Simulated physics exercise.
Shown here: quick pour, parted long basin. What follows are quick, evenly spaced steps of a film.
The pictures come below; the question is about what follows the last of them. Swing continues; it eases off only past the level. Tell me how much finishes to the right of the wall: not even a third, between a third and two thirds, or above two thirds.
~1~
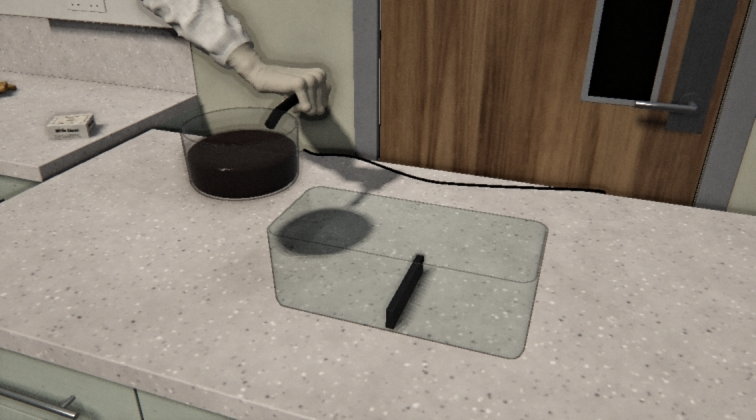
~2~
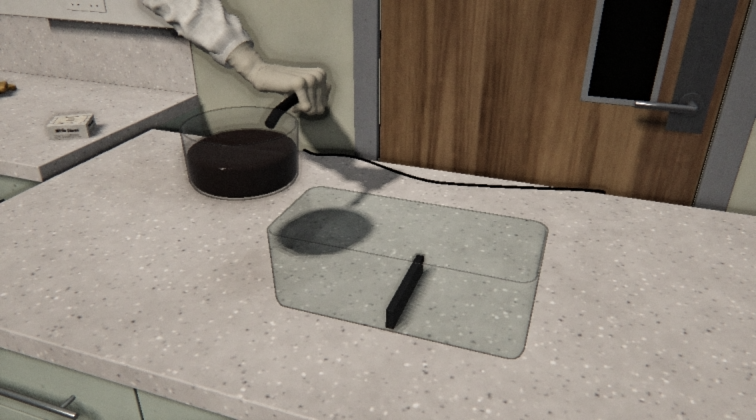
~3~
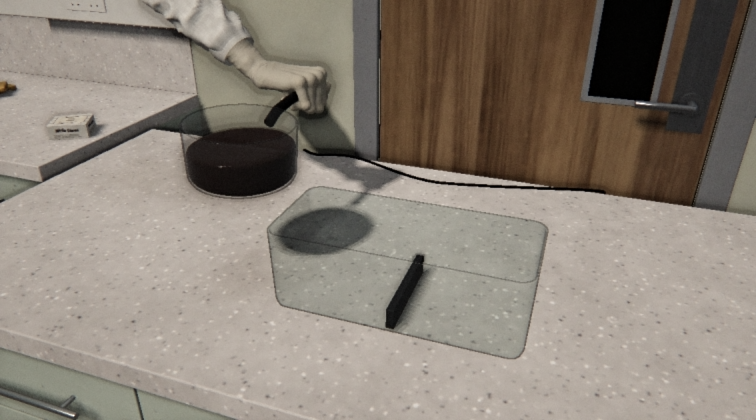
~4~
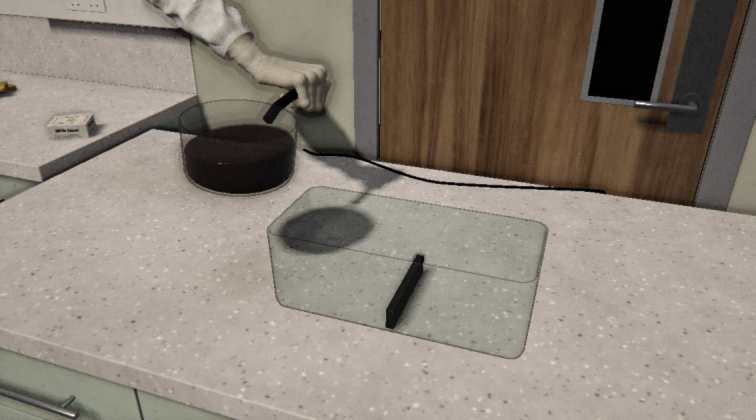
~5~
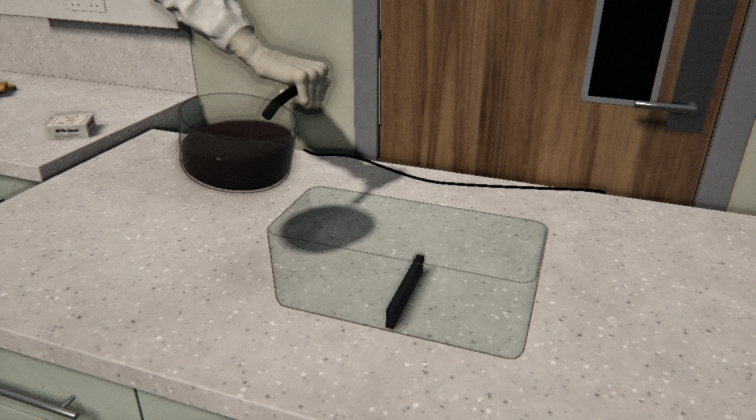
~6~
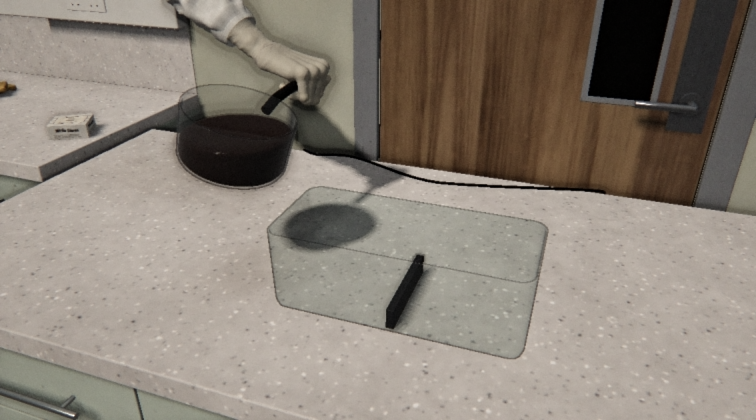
The bottom band.
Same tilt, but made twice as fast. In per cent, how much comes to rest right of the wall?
It comes to 25 per cent or so.
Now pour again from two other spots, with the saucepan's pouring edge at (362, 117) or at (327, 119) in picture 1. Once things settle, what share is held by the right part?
The first gives 85 %, the second 60 %.
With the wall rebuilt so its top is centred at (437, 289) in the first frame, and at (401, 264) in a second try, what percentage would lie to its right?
20 %, then 0 %.
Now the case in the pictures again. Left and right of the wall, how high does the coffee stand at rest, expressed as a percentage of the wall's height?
Left 90 per cent, right 10.
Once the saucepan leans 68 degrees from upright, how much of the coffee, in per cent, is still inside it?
About 75 % remains.
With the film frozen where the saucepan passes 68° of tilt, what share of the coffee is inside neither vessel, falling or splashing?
Estimate: Some 25 per cent.
A moment on, the saucepan is tipped part way and 73 per cent is still to pour, 1 is left of the wall and 0 right of it.
Next, the saucepan is tipped on its side and 20 per cent is still to pour, 54 is left of the wall and 2 right of it.
Then the saucepan is tipped on its side and 4 per cent is still to pour, 79 is left of the wall and 11 right of it.
Later the saucepan is tipped on its side and 1 per cent is still to pour, 82 is left of the wall and 14 right of it.
Finally, 83 per cent lies left of the wall, 14 right of it and 2 outside.
